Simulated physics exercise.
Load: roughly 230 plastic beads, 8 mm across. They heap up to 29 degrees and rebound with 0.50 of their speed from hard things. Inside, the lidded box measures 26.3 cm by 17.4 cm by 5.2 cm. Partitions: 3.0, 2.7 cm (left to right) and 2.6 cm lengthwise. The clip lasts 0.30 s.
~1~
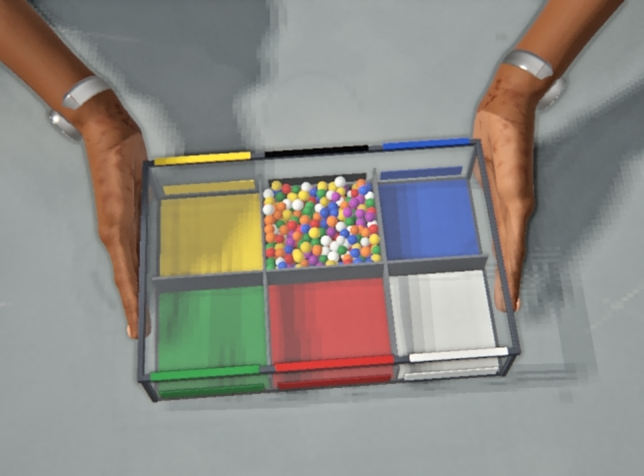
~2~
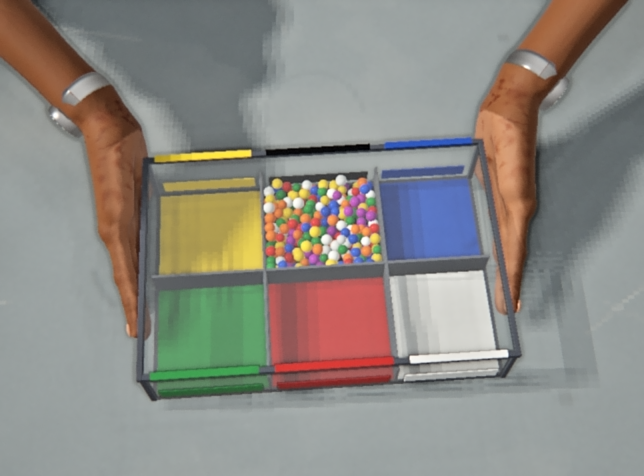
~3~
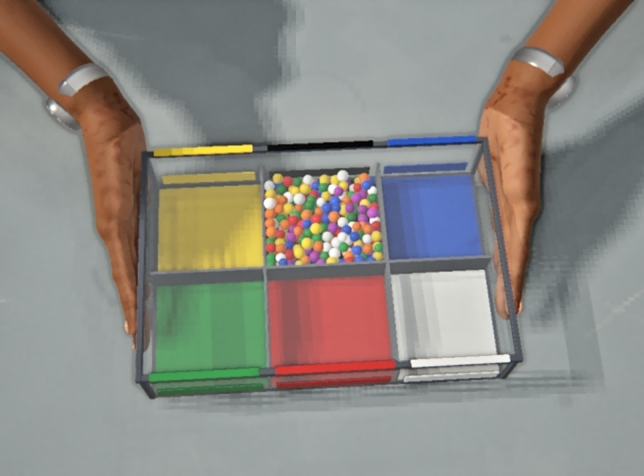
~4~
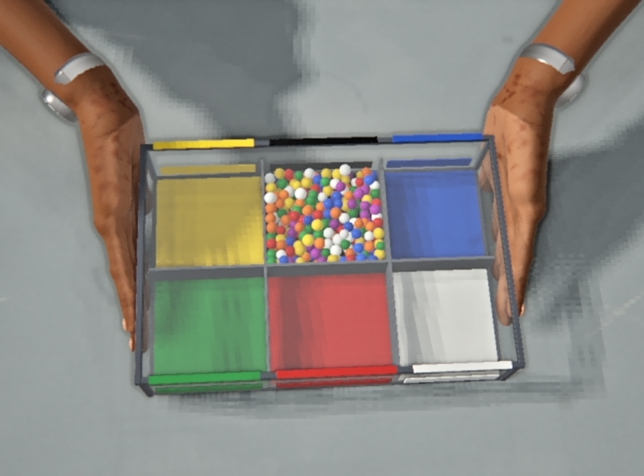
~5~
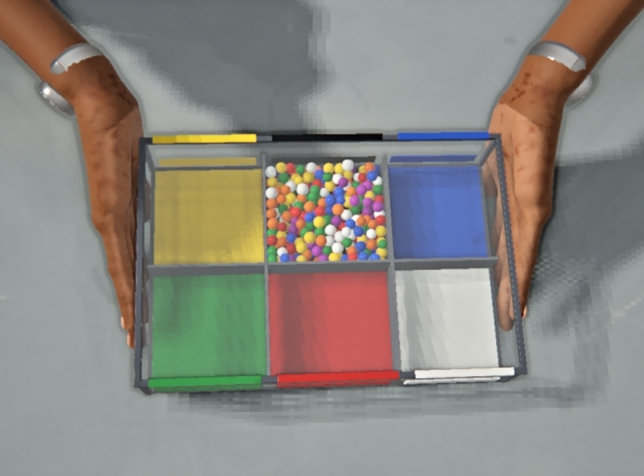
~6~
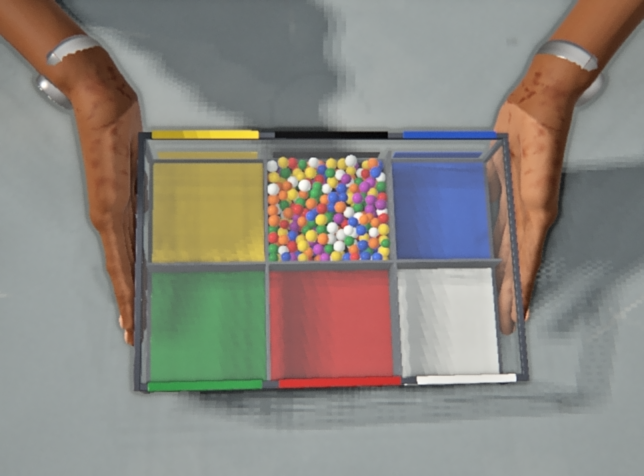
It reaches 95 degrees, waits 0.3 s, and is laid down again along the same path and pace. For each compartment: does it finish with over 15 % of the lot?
Red compartment: Yes; blue compartment: No; green compartment: No; yellow compartment: No; white compartment: Yes; black compartment: No.
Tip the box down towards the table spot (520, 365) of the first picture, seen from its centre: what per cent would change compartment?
About 95 per cent.
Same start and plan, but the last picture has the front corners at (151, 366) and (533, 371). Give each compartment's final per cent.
Red 0; blue 0; green 0; yellow 0; white 95; black 5.
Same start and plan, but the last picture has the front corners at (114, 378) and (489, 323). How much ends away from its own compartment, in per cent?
It would be near 90 per cent.
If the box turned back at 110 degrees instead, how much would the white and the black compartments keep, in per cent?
In that case white 70; black 0.
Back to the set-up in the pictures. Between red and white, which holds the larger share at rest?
The white compartment.
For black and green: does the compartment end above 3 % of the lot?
Black yes, green no.
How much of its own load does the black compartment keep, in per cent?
Some 10 per cent.
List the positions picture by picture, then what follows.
In the first frame, box tilt 0 degrees, front corners at (143, 376) and (514, 349); black 100 %.
In the second frame, box tilt 1 degrees, front corners at (143, 376) and (515, 352).
In the third frame, box tilt 4 degrees, front corners at (142, 377) and (516, 356), lowest corner right front.
In the fourth frame, box tilt 8 degrees, front corners at (141, 379) and (519, 363), lowest corner right front.
In the fifth frame, box tilt 11 degrees, front corners at (141, 381) and (521, 369), lowest corner right front.
In the sixth frame, box tilt 15 degrees, front corners at (140, 385) and (523, 375), lowest corner right front; black 100 %.
Then, 1.45 s after the last picture, tilt 95 degrees; red 30 %, white 45 %, black 25 %.
Then, 2.41 s after the last picture, tilt 48 degrees; red 25 %, white 70 %, black 5 %.
Then, 3.37 s after the last picture, tilt 0 degrees; red 25 %, white 70 %, black 5 %.
In the end, red 25 %, blue 0 %, green 0 %, yellow 0 %, white 70 %, black 5 %.
